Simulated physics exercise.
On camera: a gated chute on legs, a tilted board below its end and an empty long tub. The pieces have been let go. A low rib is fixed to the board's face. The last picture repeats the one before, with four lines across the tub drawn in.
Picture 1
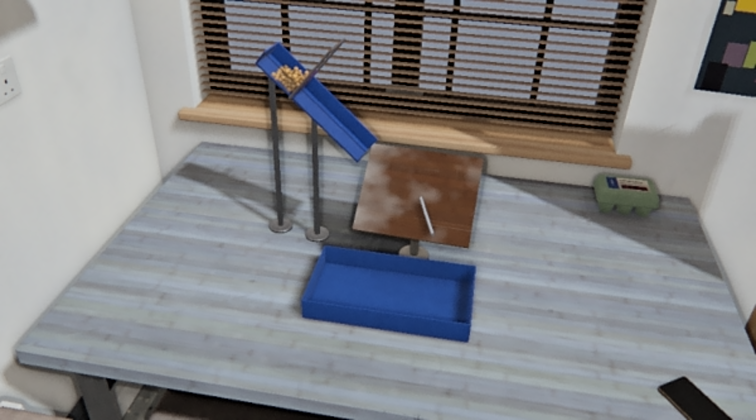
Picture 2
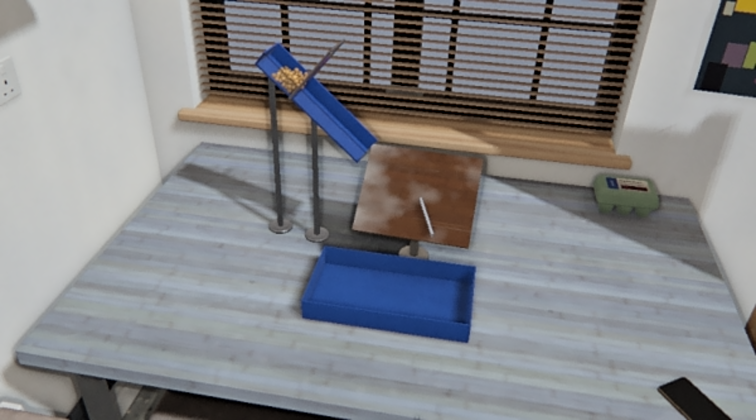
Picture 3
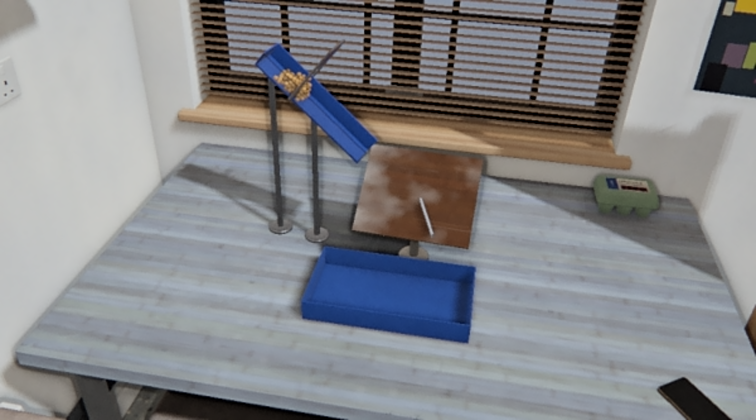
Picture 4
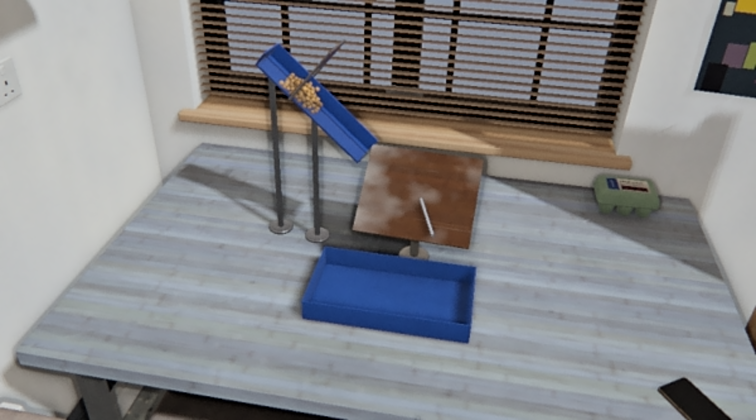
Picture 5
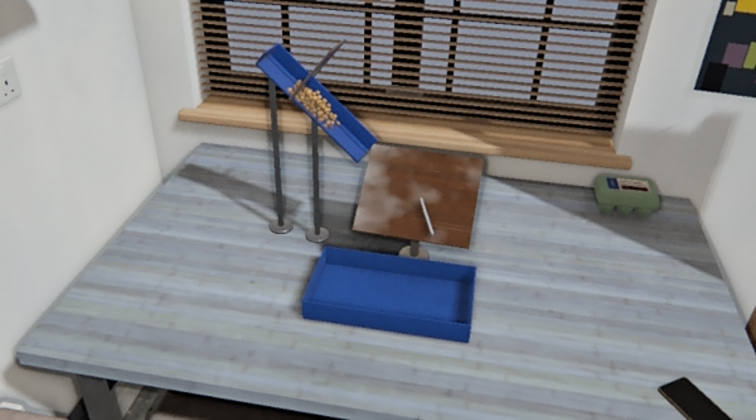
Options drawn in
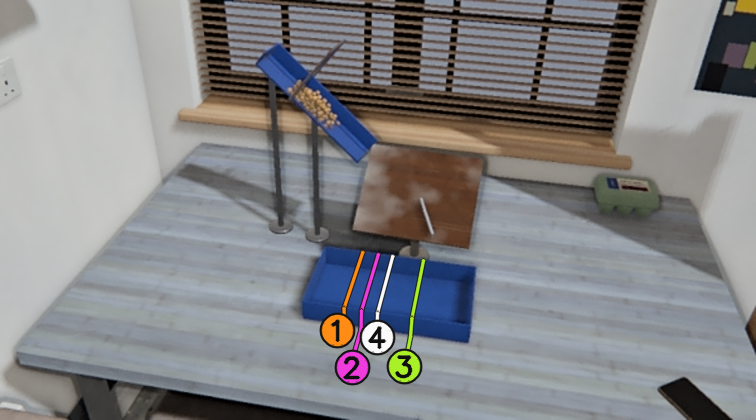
A blue chute on two thin dark legs slants down to the right above a grey wooden table, seen from slightly above in front of a window with brown slatted blinds. Below its end are a tilted brown board with a pale rib and an empty blue tub, with a green box and dark phone at right. Round wooden beads slide partway down the chute, spreading out, while the camera stays still.
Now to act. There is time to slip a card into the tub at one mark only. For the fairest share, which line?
It is 3.
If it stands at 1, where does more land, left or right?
The right side.
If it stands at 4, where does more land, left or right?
More lands on the right.
On the marked copy, line 1 crosses the front rim at (344, 307); line 2 crosses the front rim at (361, 310); line 3 crosses the front rim at (412, 317); line 4 crosses the front rim at (377, 312).
With 1, of what is caught, none on the left of the divider, all on the right.
With 2, of what is caught, none on the left of the divider, all on the right.
With 3, of what is caught, about a quarter on the left of the divider, most on the right.
With 4, of what is caught, a stray few on the left of the divider, nearly all on the right.
